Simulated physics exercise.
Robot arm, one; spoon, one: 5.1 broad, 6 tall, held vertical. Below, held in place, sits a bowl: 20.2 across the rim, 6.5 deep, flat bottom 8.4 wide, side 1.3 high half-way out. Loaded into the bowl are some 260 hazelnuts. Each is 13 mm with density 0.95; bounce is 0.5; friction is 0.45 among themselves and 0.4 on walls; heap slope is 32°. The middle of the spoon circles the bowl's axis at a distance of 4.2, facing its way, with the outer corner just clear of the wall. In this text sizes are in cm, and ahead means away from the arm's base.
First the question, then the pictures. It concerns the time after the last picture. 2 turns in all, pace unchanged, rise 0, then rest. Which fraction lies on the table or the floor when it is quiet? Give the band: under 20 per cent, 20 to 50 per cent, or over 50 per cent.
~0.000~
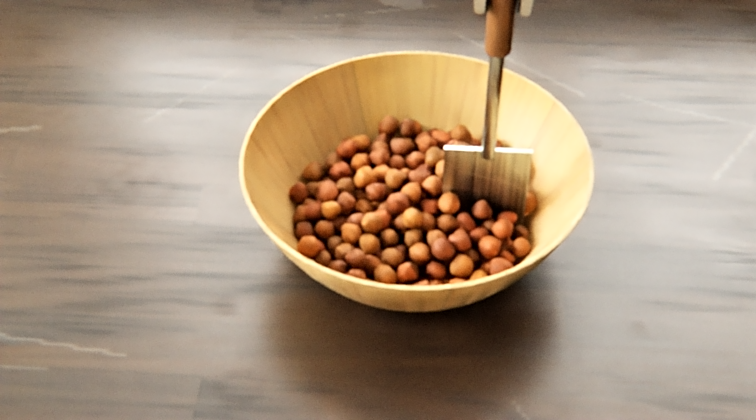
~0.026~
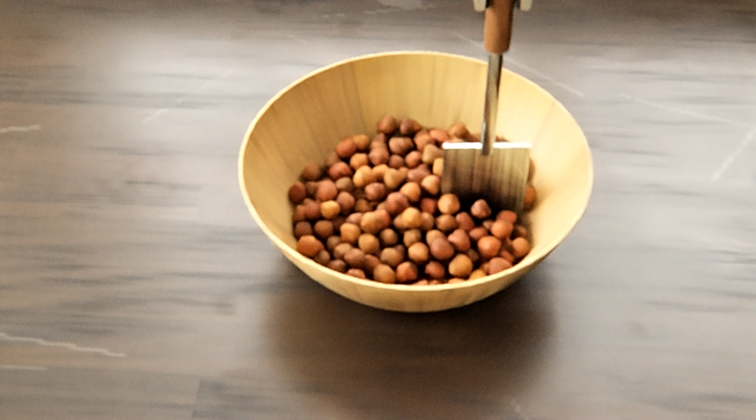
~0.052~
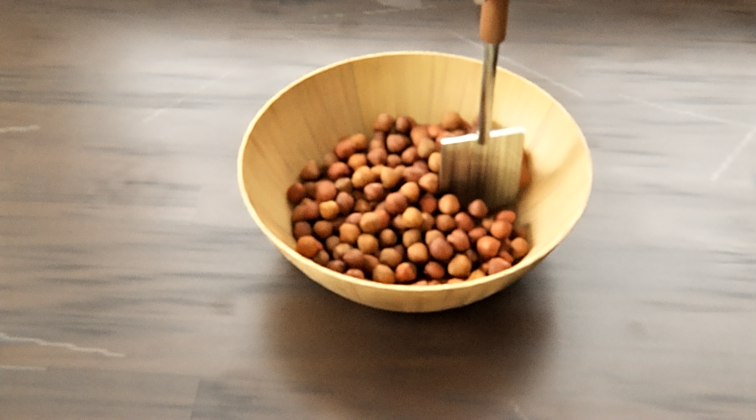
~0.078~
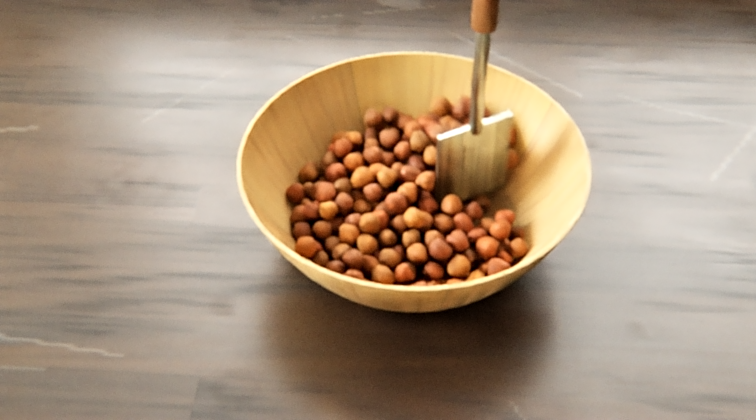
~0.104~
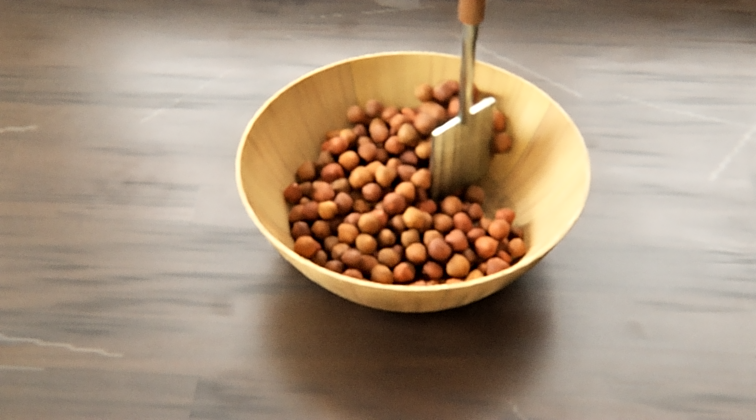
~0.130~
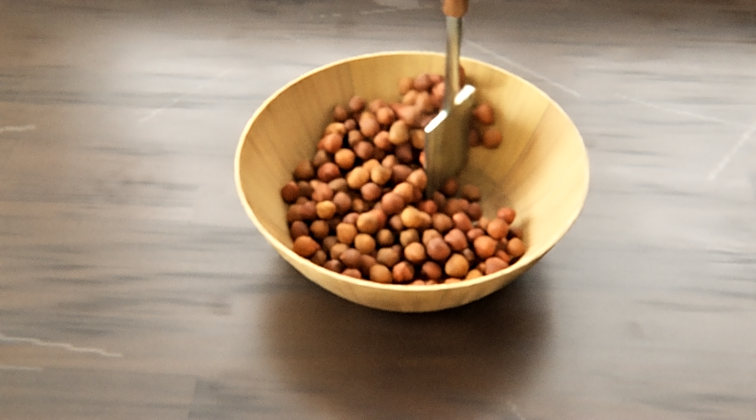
Band: Under 20 per cent.
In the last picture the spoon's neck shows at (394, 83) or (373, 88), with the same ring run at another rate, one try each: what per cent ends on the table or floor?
Roughly 45 per cent on the first try and 55 per cent on the second.
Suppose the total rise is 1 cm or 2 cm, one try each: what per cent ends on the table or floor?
Try one: Around 10 %; try two: Around 5 %.
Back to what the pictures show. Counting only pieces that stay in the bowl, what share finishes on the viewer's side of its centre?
It comes to near 35 percent.
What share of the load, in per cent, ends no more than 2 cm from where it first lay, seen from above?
Around 5 in a hundred.
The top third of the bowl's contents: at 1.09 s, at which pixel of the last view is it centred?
In the last picture it sits around (336, 243).
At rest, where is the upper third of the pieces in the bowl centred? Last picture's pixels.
Close to (490, 153).
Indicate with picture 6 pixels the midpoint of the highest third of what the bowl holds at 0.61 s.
Around (517, 204).
After 0.61 s, 319° round, highest piece 8 above the table; 244 in the bowl, 9 on the table or floor, 5 in flight or on the tool.
After 1.09 s, 219° round, highest piece 8 above the table; 235 in the bowl, 22 on the table or floor, 1 in flight or on the tool.
After 1.53 s, 0° round, highest piece 7 above the table; 229 in the bowl, 29 on the table or floor.
After 2.23 s, 0° round, highest piece 7 above the table; 229 in the bowl, 29 on the table or floor.
In the end, 229 in the bowl, 29 on the table or floor. That is 11 % on the table or floor.
